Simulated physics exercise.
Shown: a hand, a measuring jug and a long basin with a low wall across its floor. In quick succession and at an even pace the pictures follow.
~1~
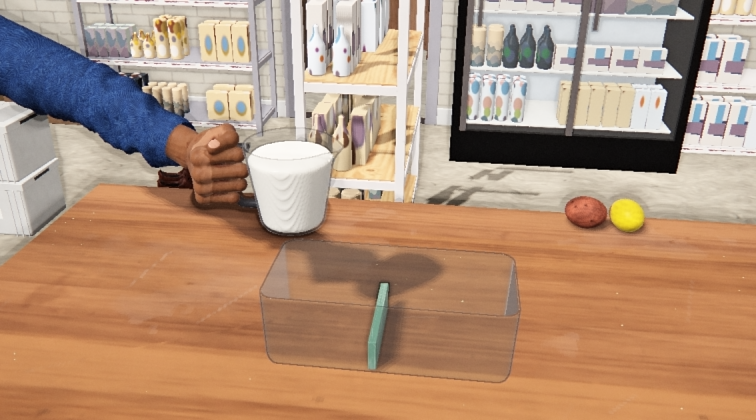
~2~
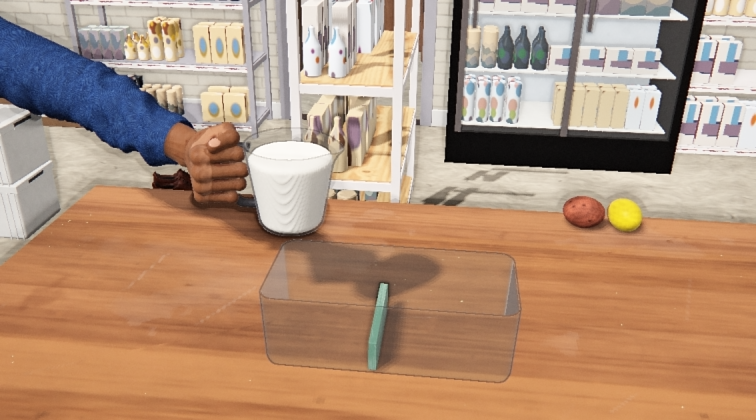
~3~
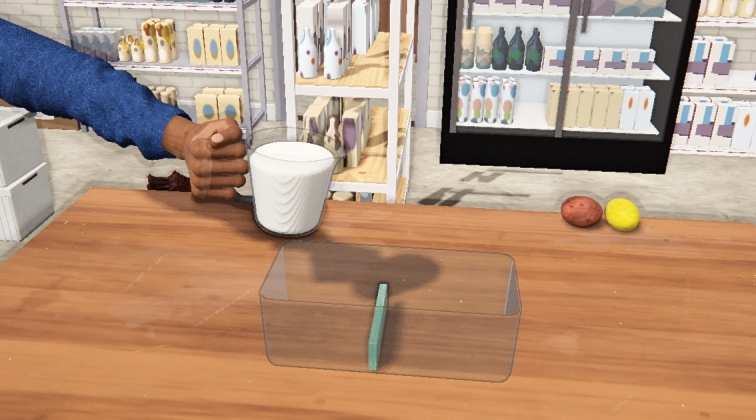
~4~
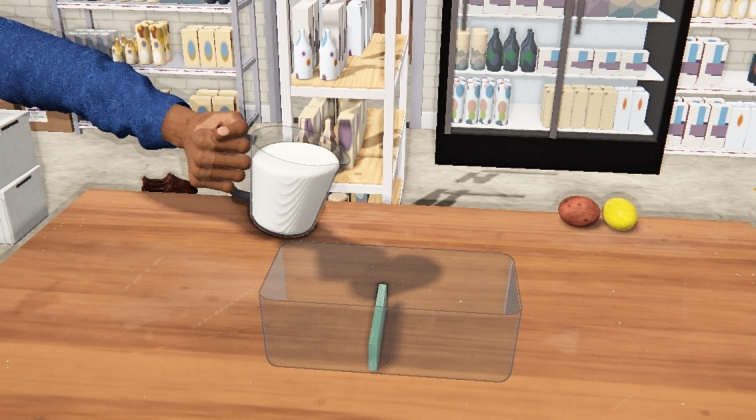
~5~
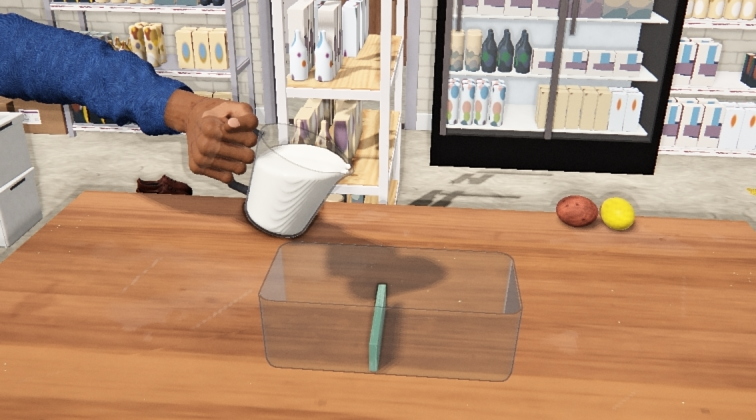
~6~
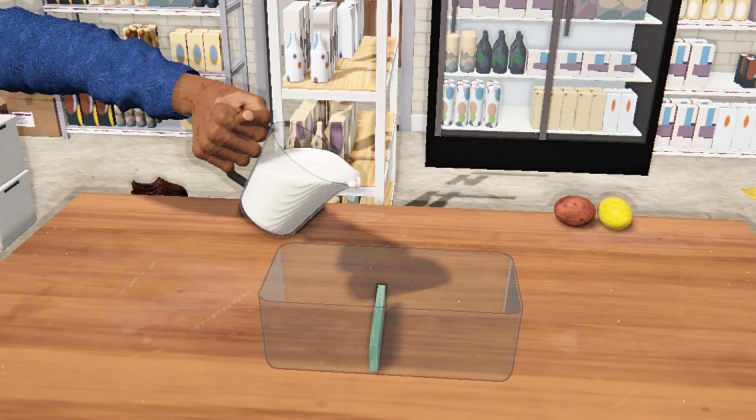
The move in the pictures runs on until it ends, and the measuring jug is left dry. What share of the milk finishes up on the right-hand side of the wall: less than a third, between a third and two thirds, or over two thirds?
Once it settles, the part right of the wall is a third to two thirds, I'd say.
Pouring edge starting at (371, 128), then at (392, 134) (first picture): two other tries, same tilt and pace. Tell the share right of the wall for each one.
About 85 per cent, then about 95 per cent.
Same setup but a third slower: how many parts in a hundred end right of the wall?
Near 65 %.
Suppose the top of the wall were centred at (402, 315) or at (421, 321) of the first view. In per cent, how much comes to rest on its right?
About 20 per cent on the first try, and 10 per cent on the second.
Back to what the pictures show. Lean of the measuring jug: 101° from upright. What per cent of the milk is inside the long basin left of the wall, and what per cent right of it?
5 % left, 30 % right.
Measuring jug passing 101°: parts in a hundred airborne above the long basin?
Share in flight: Approx. 25 %.
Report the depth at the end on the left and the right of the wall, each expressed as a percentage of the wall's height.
Once it is still, the left part shows 30 per cent and the right part 30.
A moment on, the measuring jug is tipped right over and 39 per cent is still to pour, 3 is left of the wall and 32 right of it.
Next, the measuring jug is tipped right over and 2 per cent is still to pour, 46 is left of the wall and 49 right of it.
Then the measuring jug is tipped right over and 0 per cent is still to pour, 48 is left of the wall and 50 right of it.
Later the measuring jug is tipped right over and 0 per cent is still to pour, 48 is left of the wall and 50 right of it.
Finally, 48 per cent lies left of the wall, 50 right of it and 2 outside.
